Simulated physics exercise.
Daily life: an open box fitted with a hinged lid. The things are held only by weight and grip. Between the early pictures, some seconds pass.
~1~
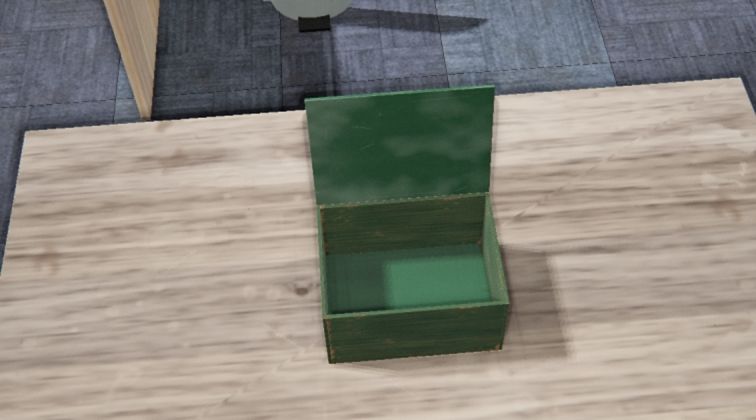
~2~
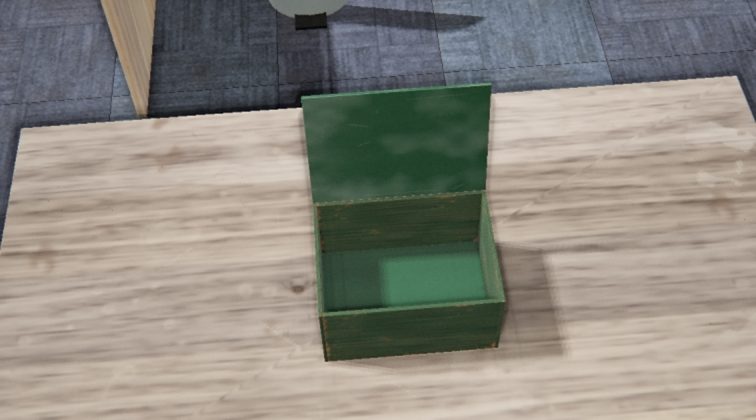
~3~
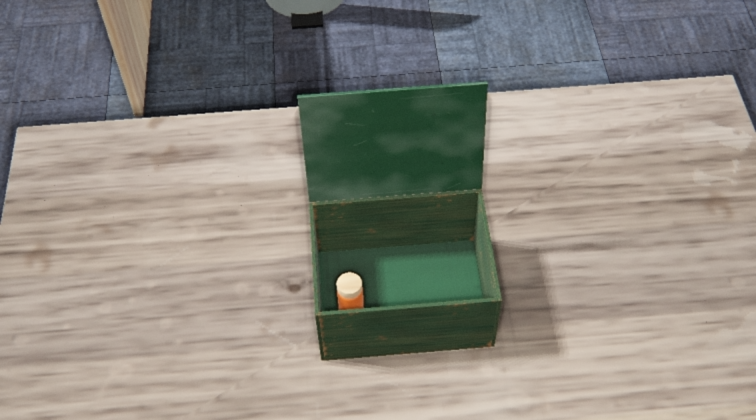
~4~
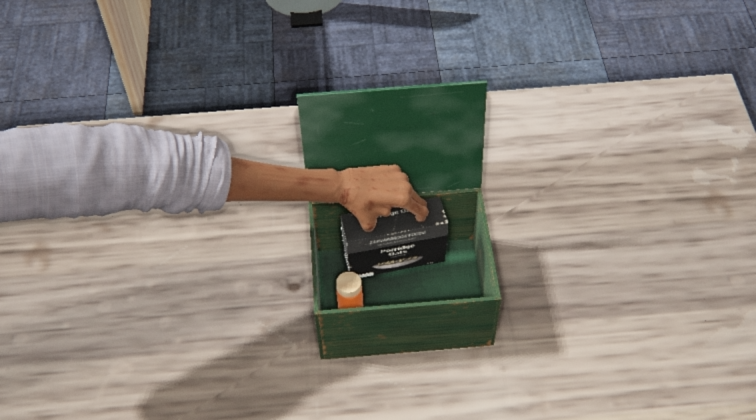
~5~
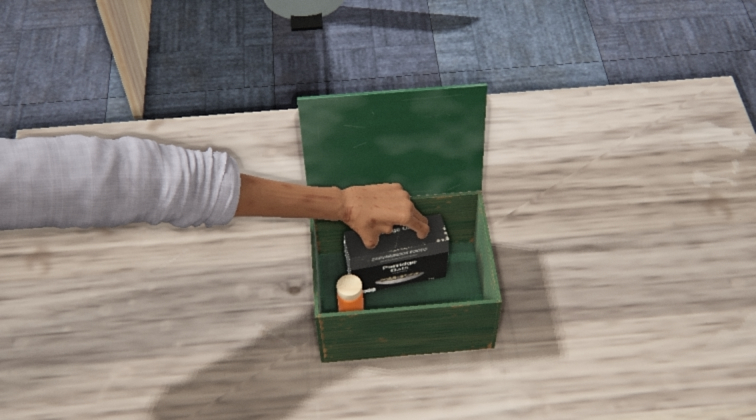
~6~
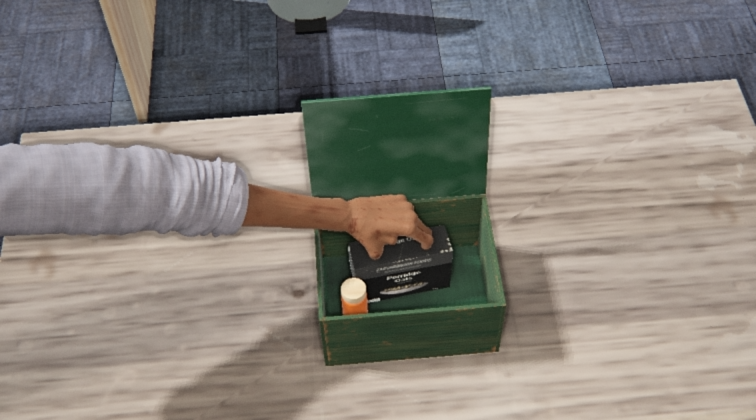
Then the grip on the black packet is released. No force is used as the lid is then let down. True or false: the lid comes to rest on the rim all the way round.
True.
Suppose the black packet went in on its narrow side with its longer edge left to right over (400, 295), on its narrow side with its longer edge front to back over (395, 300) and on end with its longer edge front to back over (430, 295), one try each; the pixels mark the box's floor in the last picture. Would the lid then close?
Results in order: Lid down, lid down, lid up.
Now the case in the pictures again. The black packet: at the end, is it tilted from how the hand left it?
Result: It remains as it was set.
Then, 1.30 s later than the last frame, lid 80° above the rim.
Then, 1.70 s later than the last frame, lid 47° above the rim.
Then, 2.00 s later than the last frame, lid 10° above the rim.
When it is over, lid shut; both as before. End places, in pixels of the last picture, black packet near (400, 266).
